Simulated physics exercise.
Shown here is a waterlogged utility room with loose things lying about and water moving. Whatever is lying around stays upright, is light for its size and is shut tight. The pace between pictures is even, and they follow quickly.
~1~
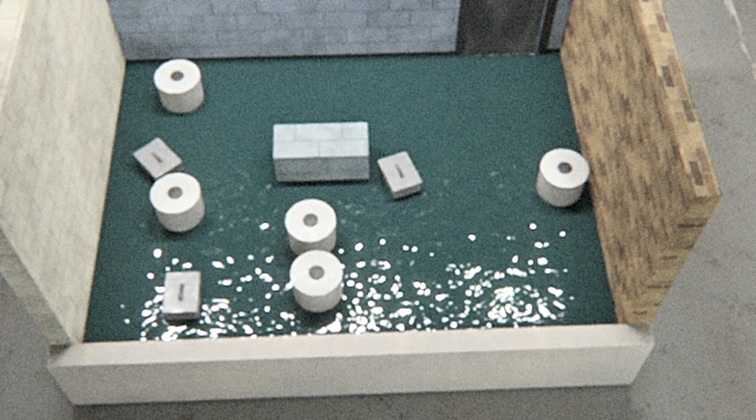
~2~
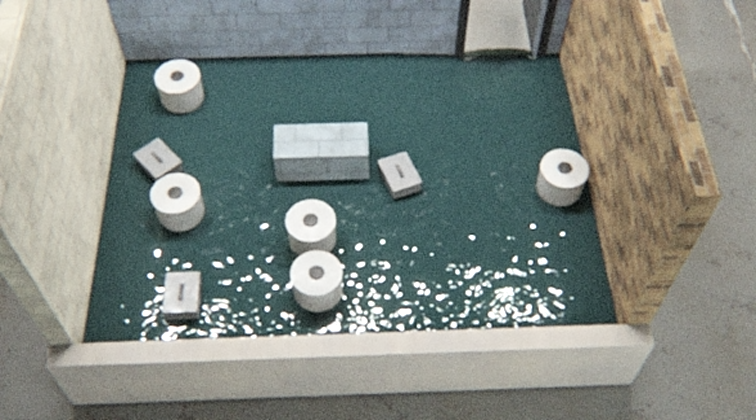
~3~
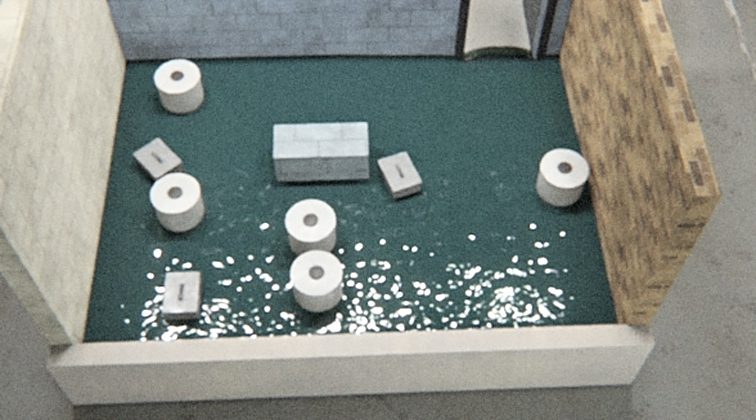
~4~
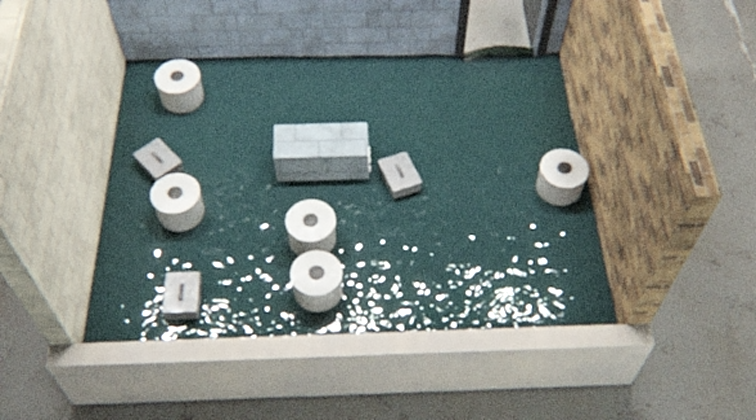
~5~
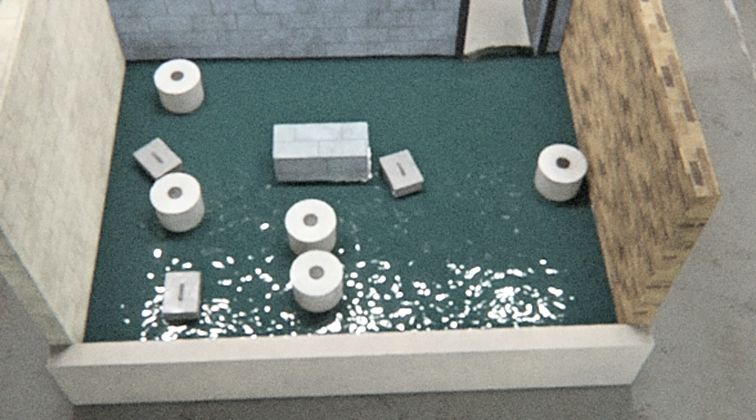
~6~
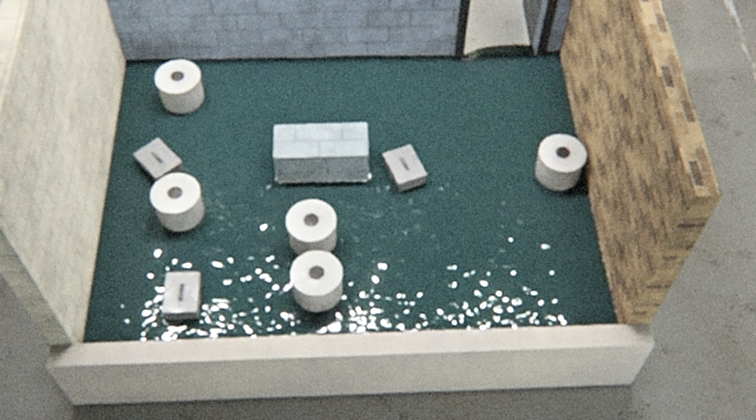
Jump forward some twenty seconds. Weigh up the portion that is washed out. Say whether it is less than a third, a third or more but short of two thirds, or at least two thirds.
It stays short of one third.
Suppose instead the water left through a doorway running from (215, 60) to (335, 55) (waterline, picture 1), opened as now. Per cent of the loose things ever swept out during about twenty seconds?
Roughly 60 in a hundred.
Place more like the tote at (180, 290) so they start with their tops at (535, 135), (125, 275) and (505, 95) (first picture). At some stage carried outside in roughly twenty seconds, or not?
Going through them one by one: Escaped / remained / escaped.
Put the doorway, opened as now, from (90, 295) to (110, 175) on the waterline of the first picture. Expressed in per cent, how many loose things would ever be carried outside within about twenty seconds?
I'd guess around 90 percent.
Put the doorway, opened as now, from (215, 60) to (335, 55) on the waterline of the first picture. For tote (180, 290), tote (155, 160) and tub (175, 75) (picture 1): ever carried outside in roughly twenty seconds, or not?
Answer, item by item: Not lost, lost, lost.
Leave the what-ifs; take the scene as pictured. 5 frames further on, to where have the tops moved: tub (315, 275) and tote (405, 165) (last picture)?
Close to pixel (344, 268) and pixel (431, 134).
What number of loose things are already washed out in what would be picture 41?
That gives 2.
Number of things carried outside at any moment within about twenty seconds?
That gives 2.
A moment on, 0 of 8 are out; 8 afloat.
Next, 1 of 8 are out; 7 afloat.
Later, 2 of 8 are out; 6 afloat.
In the end, 2 of 8 are out; 6 afloat.
